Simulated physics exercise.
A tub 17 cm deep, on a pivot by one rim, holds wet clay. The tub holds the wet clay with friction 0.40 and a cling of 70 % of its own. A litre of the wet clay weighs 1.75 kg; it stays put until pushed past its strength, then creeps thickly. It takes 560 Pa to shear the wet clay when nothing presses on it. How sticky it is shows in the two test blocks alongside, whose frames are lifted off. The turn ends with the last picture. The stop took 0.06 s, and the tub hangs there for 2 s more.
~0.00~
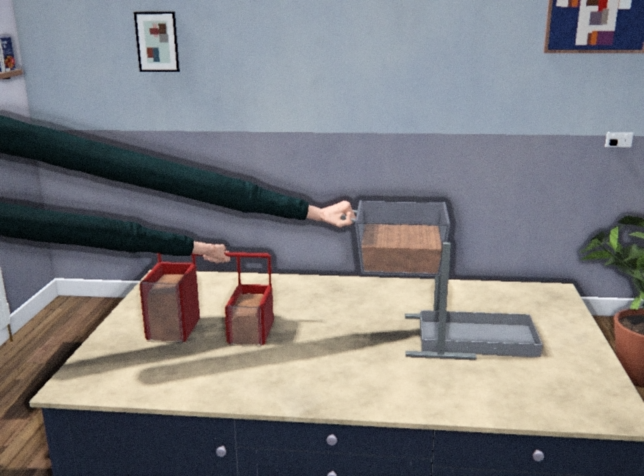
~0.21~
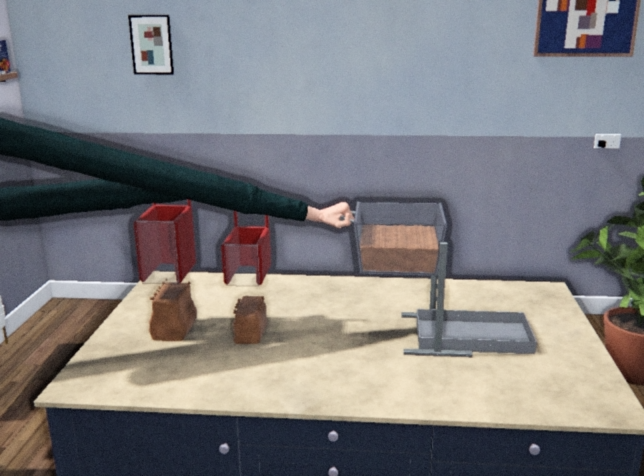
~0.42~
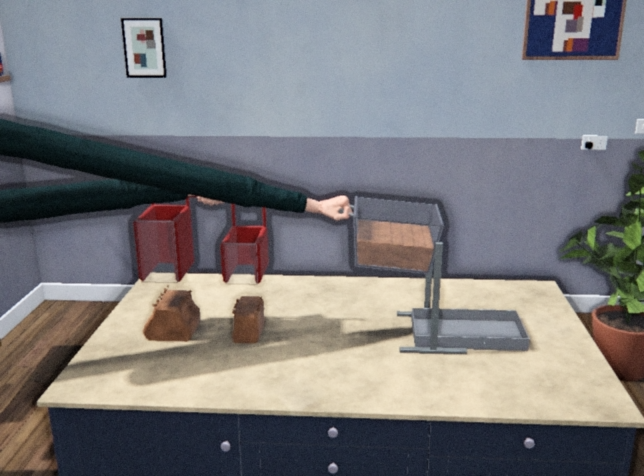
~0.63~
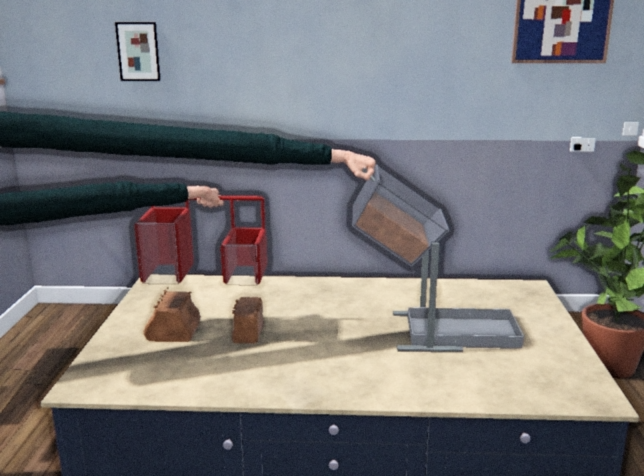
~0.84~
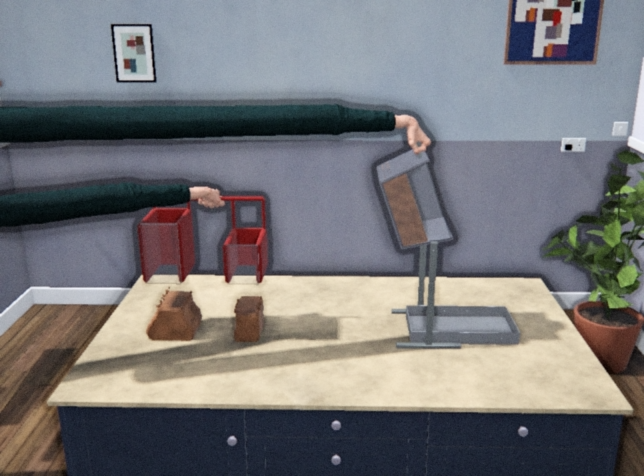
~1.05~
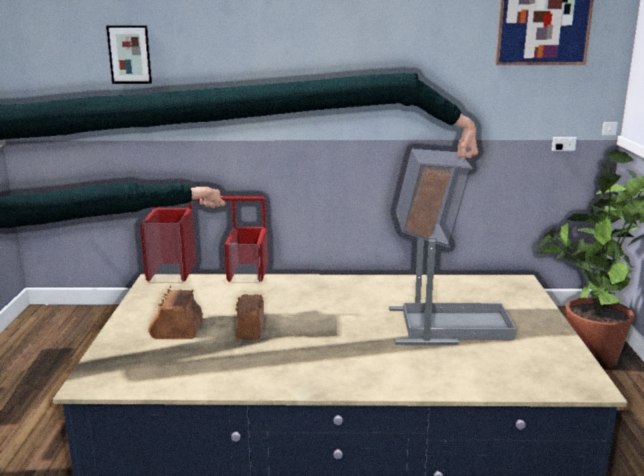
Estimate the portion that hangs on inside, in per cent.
It comes to some 30 %.
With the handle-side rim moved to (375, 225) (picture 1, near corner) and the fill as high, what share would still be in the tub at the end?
In that case some 35 per cent.
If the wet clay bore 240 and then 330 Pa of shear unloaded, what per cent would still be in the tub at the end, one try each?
In that order: 20 %, 25 %.
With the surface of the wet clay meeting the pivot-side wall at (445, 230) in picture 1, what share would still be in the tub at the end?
It would be near 25 %.
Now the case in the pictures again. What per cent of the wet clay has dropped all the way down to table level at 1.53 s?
Some 60 per cent.
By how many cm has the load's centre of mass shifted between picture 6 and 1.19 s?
About 9 cm.
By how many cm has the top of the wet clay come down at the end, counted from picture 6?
Some 17 cm.
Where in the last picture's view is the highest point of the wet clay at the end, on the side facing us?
Around (419, 219).
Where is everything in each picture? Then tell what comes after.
Handle-side rim at (358, 222), tilt 0 degrees; top of the wet clay at (375, 247); blocks stand 19 cm, 12 cm (left to right), in the first picture.
Handle-side rim at (357, 223), tilt 0 degrees; top of the wet clay at (373, 247); blocks stand 17 cm, 12 cm (left to right), in the second picture.
Handle-side rim at (356, 217), tilt 5 degrees; top of the wet clay at (360, 241); blocks stand 14 cm, 12 cm (left to right), in the third picture.
Handle-side rim at (380, 182), tilt 35 degrees; top of the wet clay at (370, 205); blocks stand 14 cm, 12 cm (left to right), in the fourth picture.
Handle-side rim at (429, 162), tilt 71 degrees; top of the wet clay at (406, 175); blocks stand 14 cm, 12 cm (left to right), in the fifth picture.
Handle-side rim at (471, 169), tilt 102 degrees; top of the wet clay at (430, 172); blocks stand 14 cm, 12 cm (left to right), in the sixth picture.
After 1.19 s, the tub is at 102 degrees and holds 79 %.
After 1.36 s, the tub is at 102 degrees and holds 40 %.
After 1.53 s, the tub is at 102 degrees and holds 32 %.
After 1.70 s, the tub is at 102 degrees and holds 30 %.
After 3.05 s, at the end, the tub is at 102 degrees and holds 30 %.
